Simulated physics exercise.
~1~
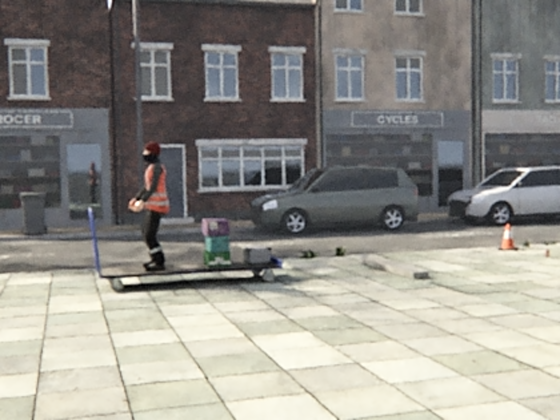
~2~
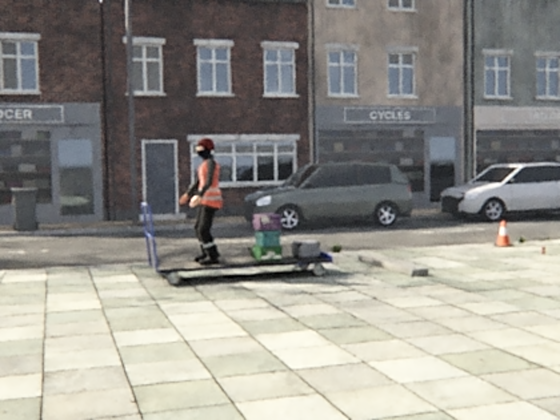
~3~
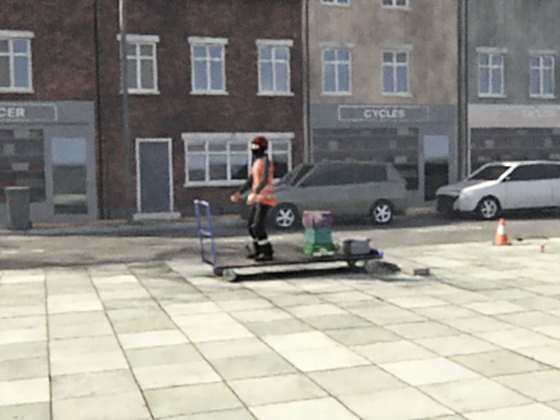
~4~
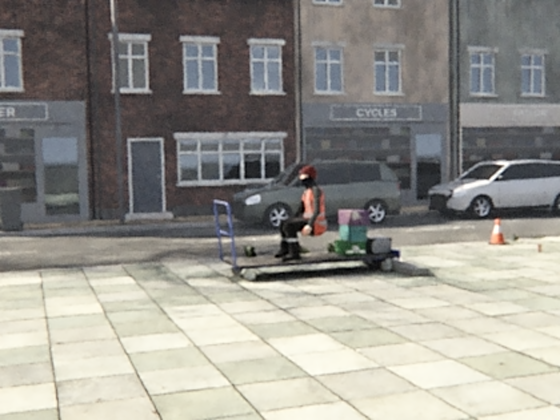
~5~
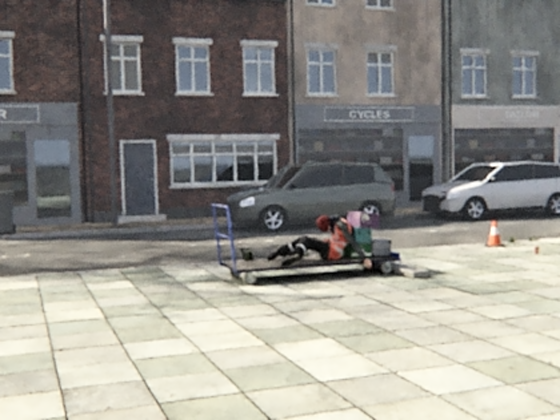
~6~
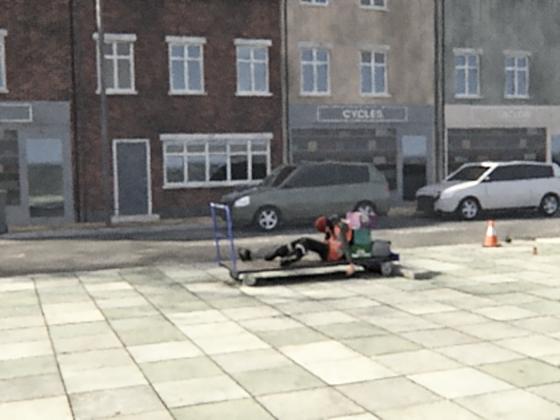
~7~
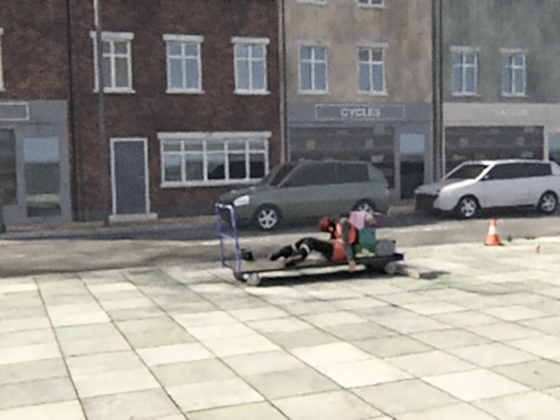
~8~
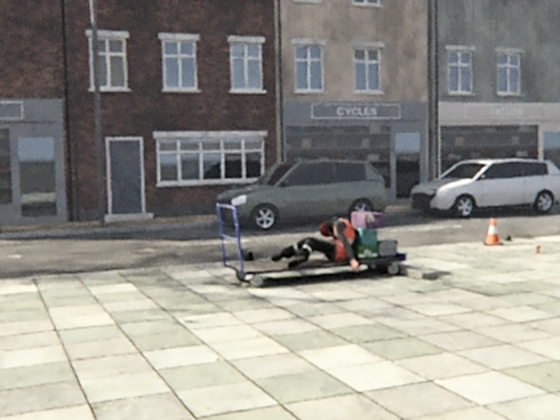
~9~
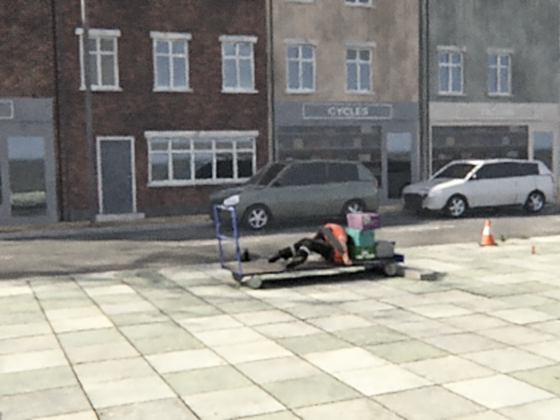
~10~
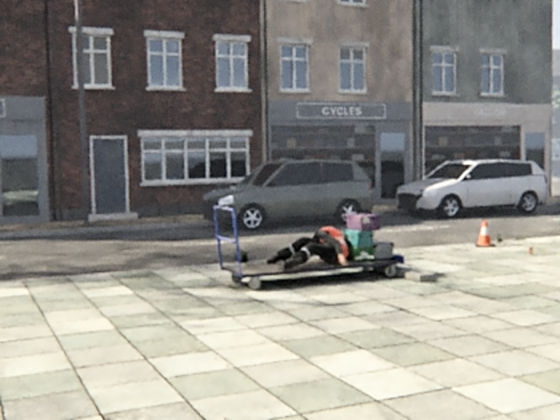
A flat cart with a blue handle, carrying a standing rider in an orange vest and a small stack of boxes, rolls right past parked cars and stops at a low kerb; the rider drops down and ends lying against the boxes, which all stay on the deck.
